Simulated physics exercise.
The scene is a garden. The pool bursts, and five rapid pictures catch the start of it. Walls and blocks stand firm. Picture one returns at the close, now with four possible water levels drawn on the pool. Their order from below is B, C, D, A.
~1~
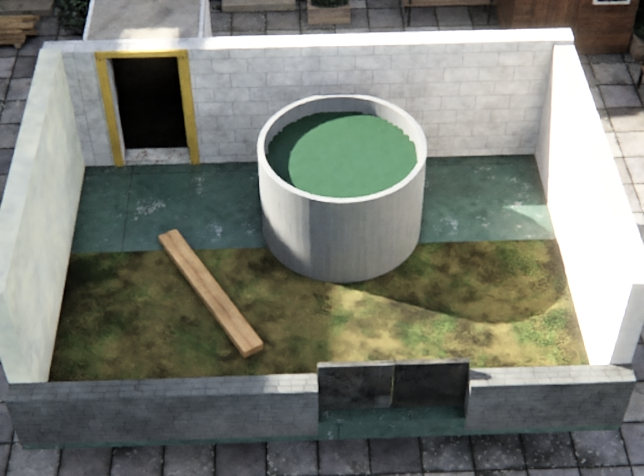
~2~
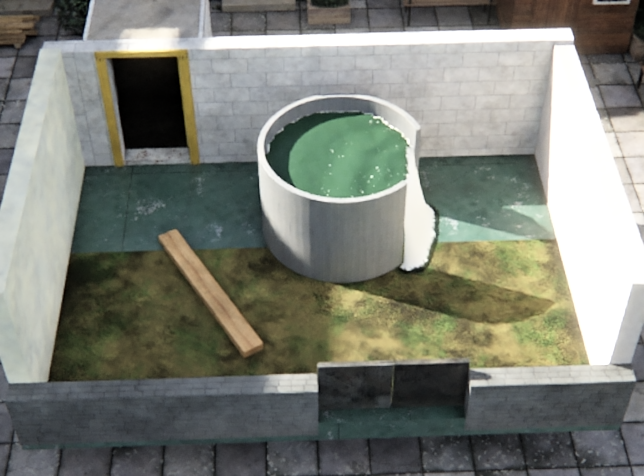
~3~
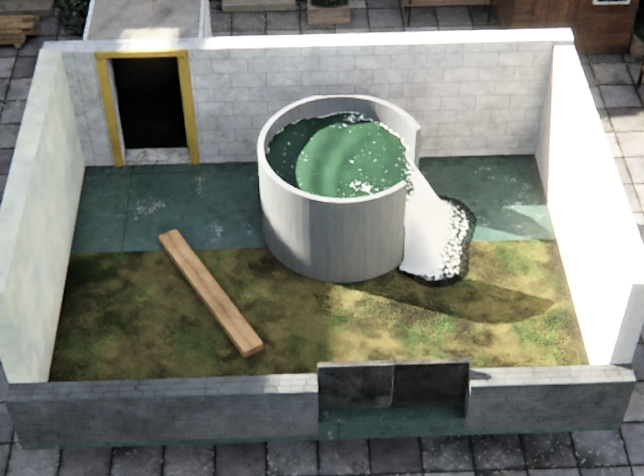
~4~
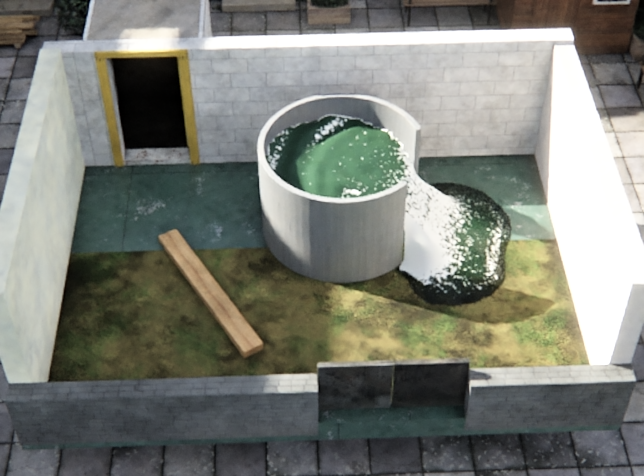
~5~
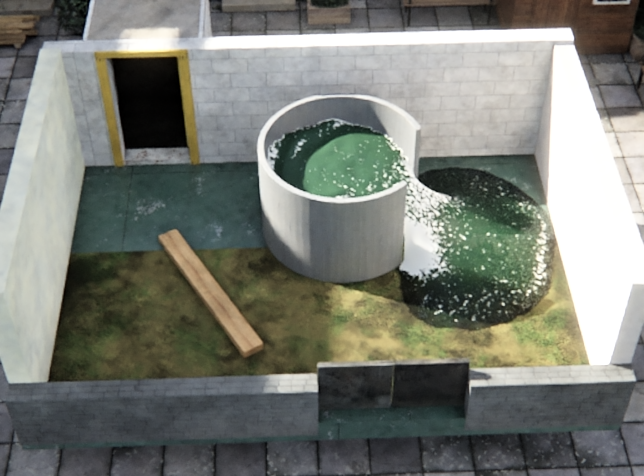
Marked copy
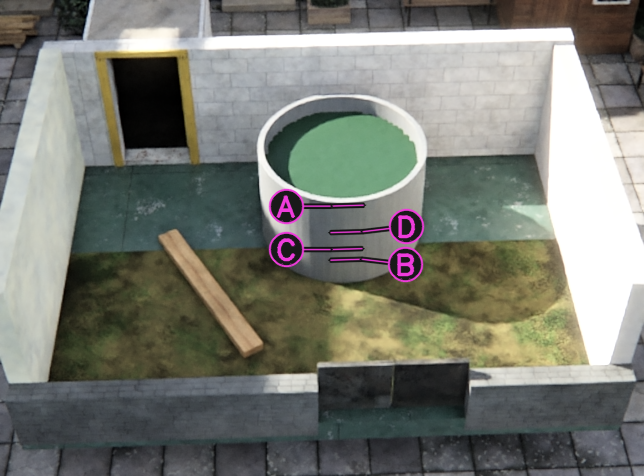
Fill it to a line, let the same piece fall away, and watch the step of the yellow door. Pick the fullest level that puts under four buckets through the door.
The limit is D.
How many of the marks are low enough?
Three of them.
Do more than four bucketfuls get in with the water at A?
Yes, it does.
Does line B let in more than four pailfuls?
No, not at all.
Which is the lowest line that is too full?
That is line A.
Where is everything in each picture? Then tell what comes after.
In the first picture, water in the pool at rest, its middle at (342, 159); foot of the yellow doorway at (158, 164); shut gate at (393, 368).
In the second picture, front seen at (406, 266), 1 % of the ground wet.
In the third picture, front seen at (452, 277), 4 % of the ground wet.
In the fourth picture, front seen at (484, 291), 9 % of the ground wet.
In the fifth picture, front seen at (543, 286), 18 % of the ground wet.
On the marked copy, A at (347, 205); B at (346, 259); C at (346, 249); D at (346, 232); from the bottom up B, C, D, A.
If A is chosen, about 10 bucketfuls get in.
If B is chosen, nothing gets over.
If C is chosen, nothing gets over.
If D is chosen, a splash gets over, under a bucket.
